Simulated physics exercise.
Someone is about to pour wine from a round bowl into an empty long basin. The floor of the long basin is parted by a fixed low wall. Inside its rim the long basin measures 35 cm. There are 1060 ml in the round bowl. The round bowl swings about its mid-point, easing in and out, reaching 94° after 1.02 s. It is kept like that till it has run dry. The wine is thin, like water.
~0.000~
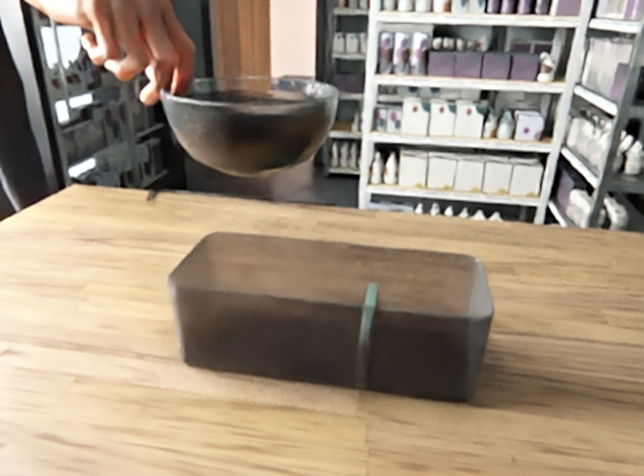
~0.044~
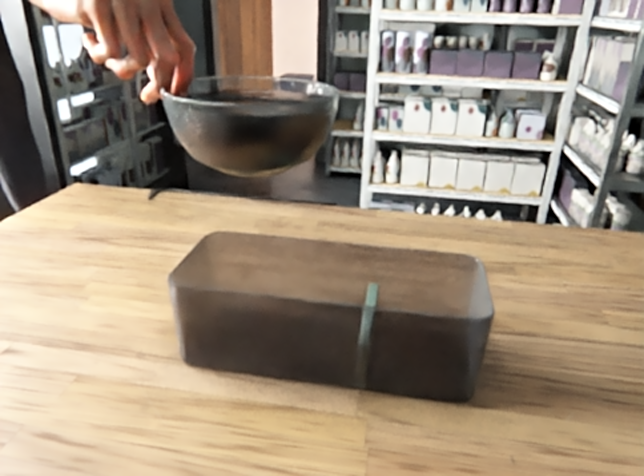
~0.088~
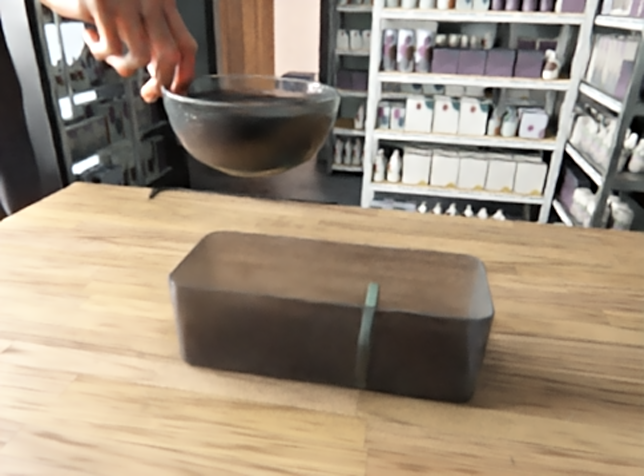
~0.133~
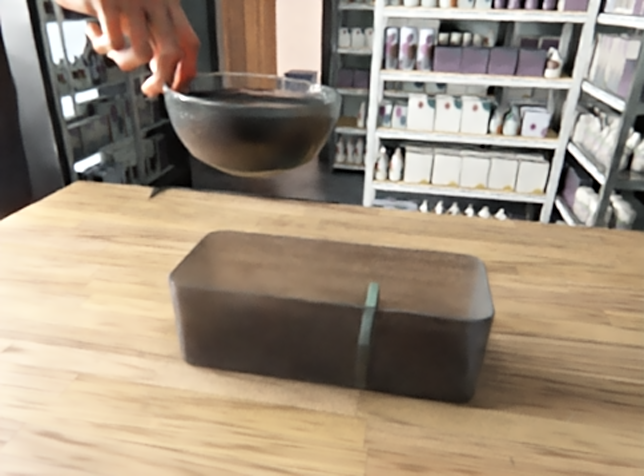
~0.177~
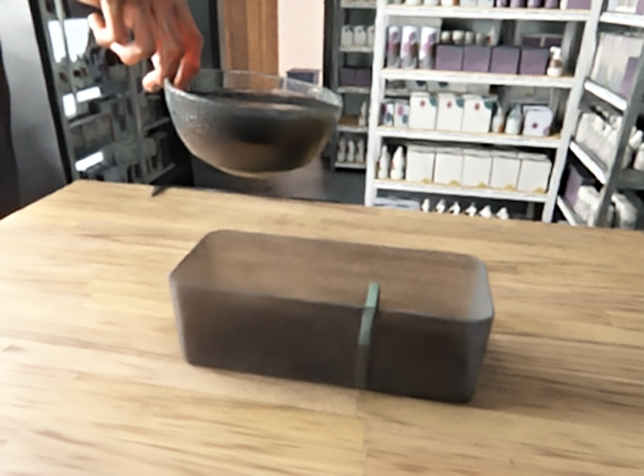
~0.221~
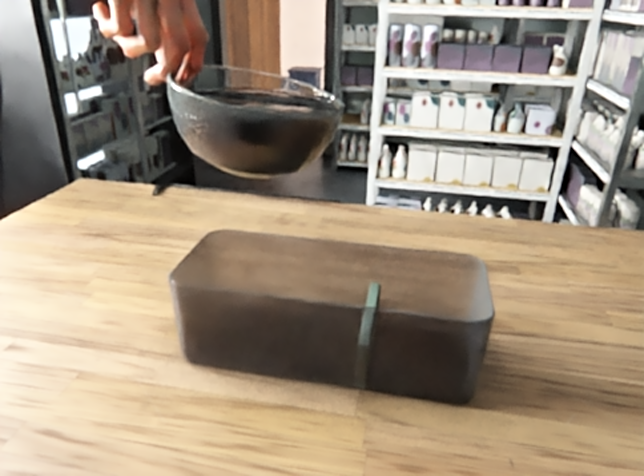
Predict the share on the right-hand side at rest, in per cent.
About 66 per cent.
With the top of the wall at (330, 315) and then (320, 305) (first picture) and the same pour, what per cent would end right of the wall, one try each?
In turn about 85 and 95 per cent.
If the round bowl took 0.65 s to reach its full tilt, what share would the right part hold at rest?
Then about 45 per cent.
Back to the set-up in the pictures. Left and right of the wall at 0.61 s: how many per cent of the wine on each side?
Some 1 per cent left and 10 right.
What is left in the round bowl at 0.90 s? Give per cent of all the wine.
About 6 per cent.
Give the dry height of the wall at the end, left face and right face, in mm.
Left about 48 mm, right about 14 mm.
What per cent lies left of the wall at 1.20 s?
About 30 per cent.
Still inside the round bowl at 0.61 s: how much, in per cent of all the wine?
Some 50 per cent.
After 0.61 s the tilt is 61° and 50 per cent is still to pour, 1 is left of the wall and 11 right of it.
After 0.90 s the tilt is 91° and 6 per cent is still to pour, 14 is left of the wall and 65 right of it.
After 1.20 s the tilt is 94° and 0 per cent is still to pour, 29 is left of the wall and 67 right of it.
After 1.52 s the tilt is 94° and 0 per cent is still to pour, 31 is left of the wall and 66 right of it.
In the end 31 per cent lies left of the wall, 66 right of it and 3 outside.
